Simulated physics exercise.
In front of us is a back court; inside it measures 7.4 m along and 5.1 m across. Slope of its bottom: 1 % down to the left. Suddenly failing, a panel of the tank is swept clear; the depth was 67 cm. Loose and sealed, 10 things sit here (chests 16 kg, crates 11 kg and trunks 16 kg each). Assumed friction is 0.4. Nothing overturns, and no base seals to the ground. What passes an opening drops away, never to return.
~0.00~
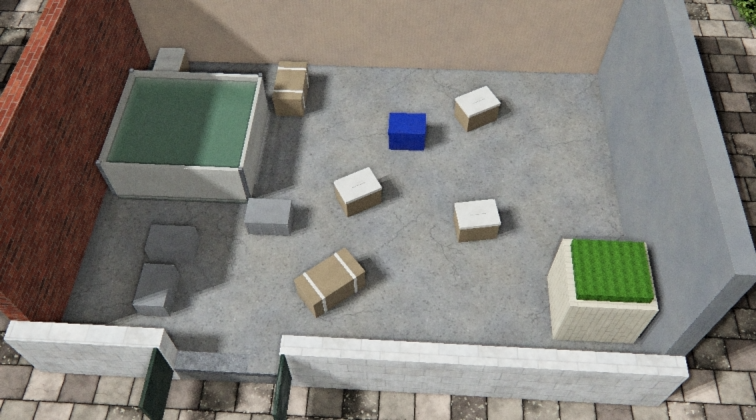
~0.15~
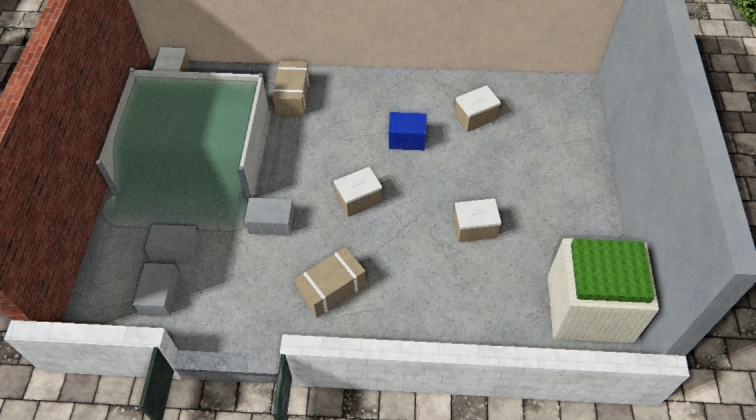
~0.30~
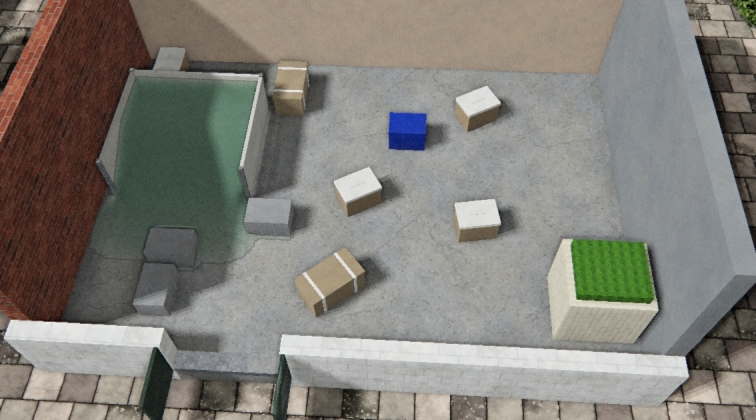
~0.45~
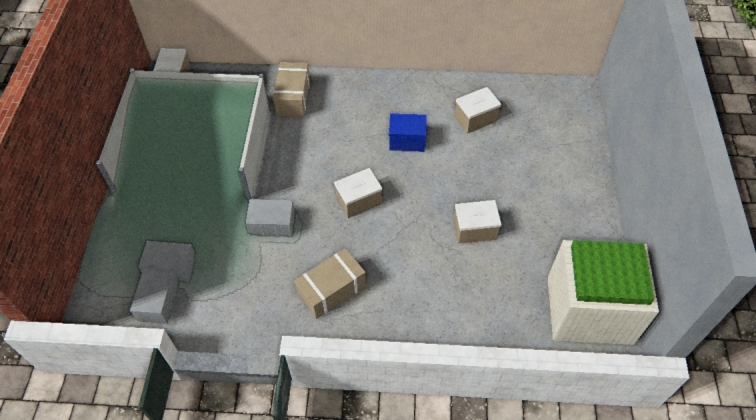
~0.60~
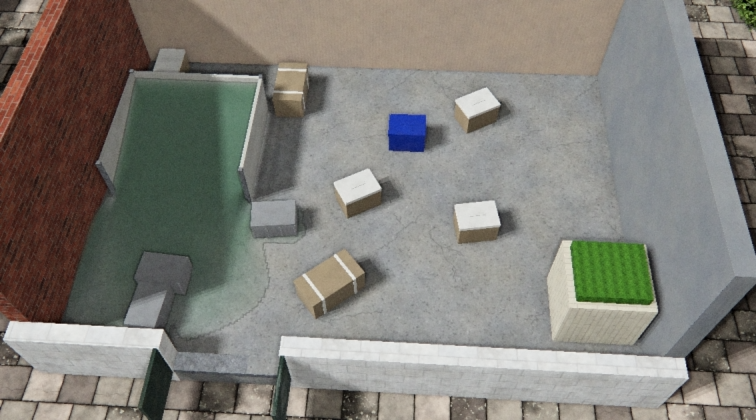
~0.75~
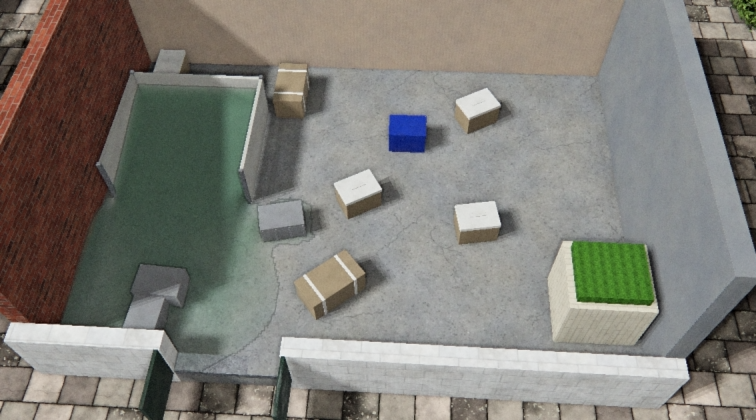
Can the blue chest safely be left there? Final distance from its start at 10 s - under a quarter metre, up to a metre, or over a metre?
Almost still.
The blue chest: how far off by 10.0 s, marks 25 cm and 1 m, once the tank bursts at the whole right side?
Had it gone that way, the blue chest would be borne far.
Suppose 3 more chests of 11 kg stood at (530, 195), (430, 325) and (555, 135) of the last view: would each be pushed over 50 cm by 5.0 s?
In sequence: Stays within; goes beyond; stays within.
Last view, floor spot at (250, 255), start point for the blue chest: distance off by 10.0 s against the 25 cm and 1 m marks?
From that spot, it is pushed far off.
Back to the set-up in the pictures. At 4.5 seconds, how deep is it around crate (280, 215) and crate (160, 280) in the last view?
Some 5 cm at the first, some 6 cm at the second.
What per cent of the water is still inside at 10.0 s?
68 %.
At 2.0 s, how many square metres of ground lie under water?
Roughly 11.5 m2 of it is wet.
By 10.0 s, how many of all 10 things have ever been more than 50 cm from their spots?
By my tally, 4.
After 2.0 s the blue chest is near (408, 125), 0.0 m from its start, aground; 0 of 10 are out; 2 afloat.
After 4.5 s the blue chest is near (408, 125), 0.0 m from its start, aground; 1 of 10 are out; 1 afloat.
After 7.0 s the blue chest is near (408, 125), 0.0 m from its start, aground; 1 of 10 are out; 0 afloat.
After 10.0 s the blue chest is near (408, 125), 0.0 m from its start, aground; 1 of 10 are out; 0 afloat.
